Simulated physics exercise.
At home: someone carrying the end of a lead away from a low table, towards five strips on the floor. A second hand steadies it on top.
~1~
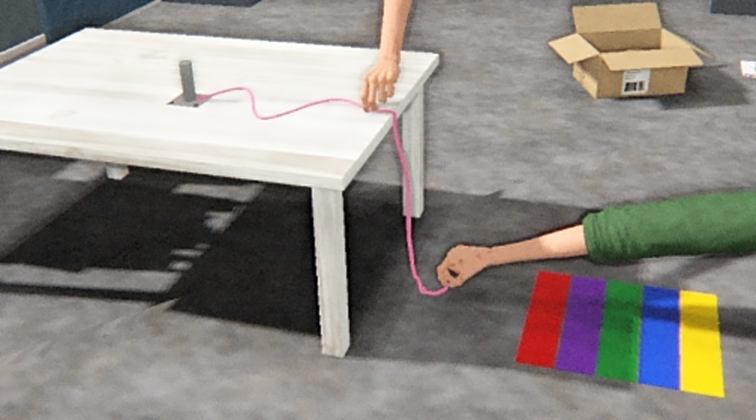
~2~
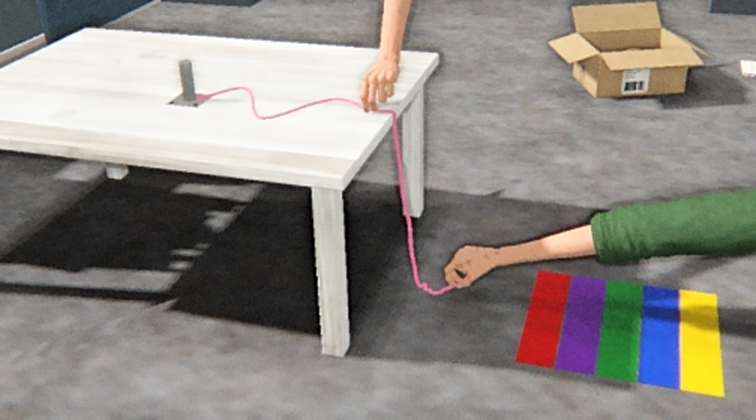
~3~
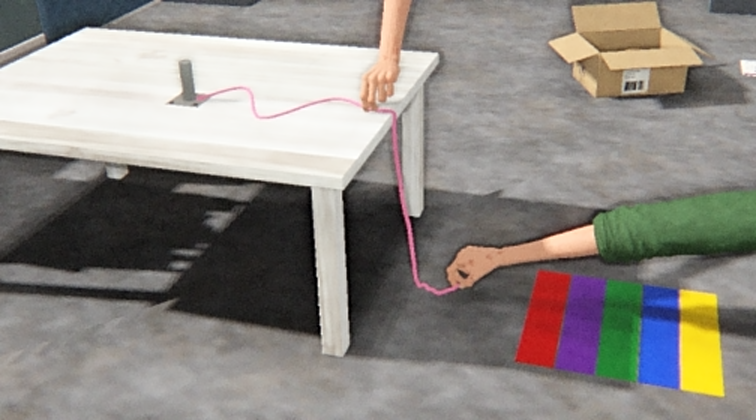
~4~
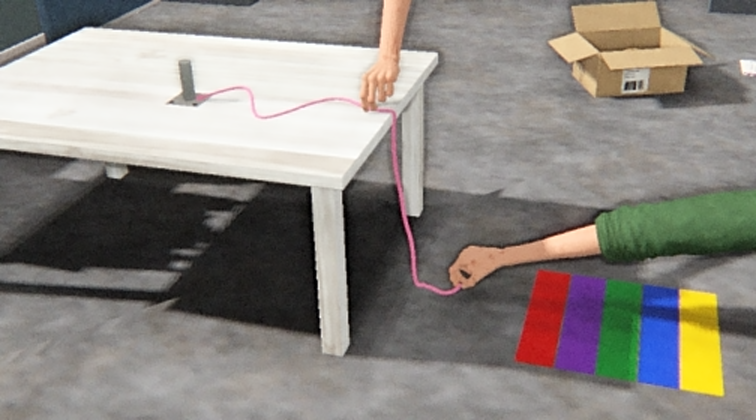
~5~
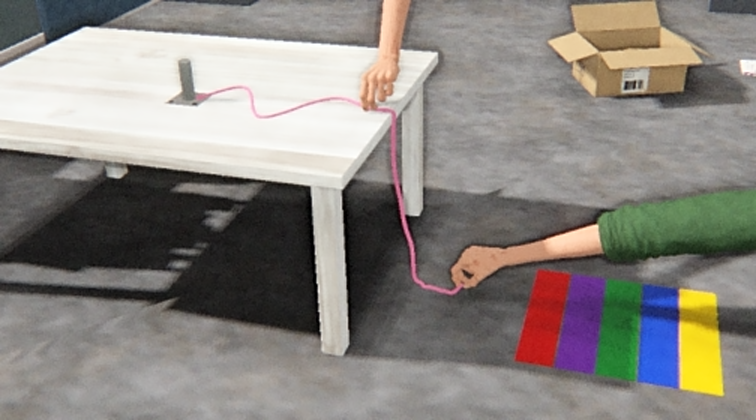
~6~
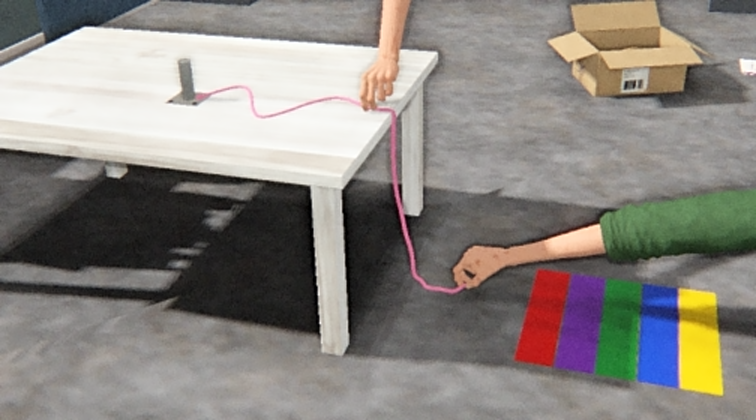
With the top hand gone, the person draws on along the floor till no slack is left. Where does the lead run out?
The end stops over the yellow strip.
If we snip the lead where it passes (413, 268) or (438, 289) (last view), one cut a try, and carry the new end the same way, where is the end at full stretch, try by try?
Near (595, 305) and (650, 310).
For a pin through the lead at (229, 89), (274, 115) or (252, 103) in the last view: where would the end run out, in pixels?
Near (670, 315), (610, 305) and (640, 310).
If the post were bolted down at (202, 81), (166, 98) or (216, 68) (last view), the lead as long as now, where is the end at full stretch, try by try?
Try by try, around (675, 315), (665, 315) and (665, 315).
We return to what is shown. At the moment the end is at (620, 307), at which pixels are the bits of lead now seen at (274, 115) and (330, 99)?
At (345, 112), then (394, 141).
A little later, end near (620, 307); over green.
Next, end near (669, 315); over blue.
When it is tight, end near (697, 319); over yellow. It gets as far as the yellow strip.
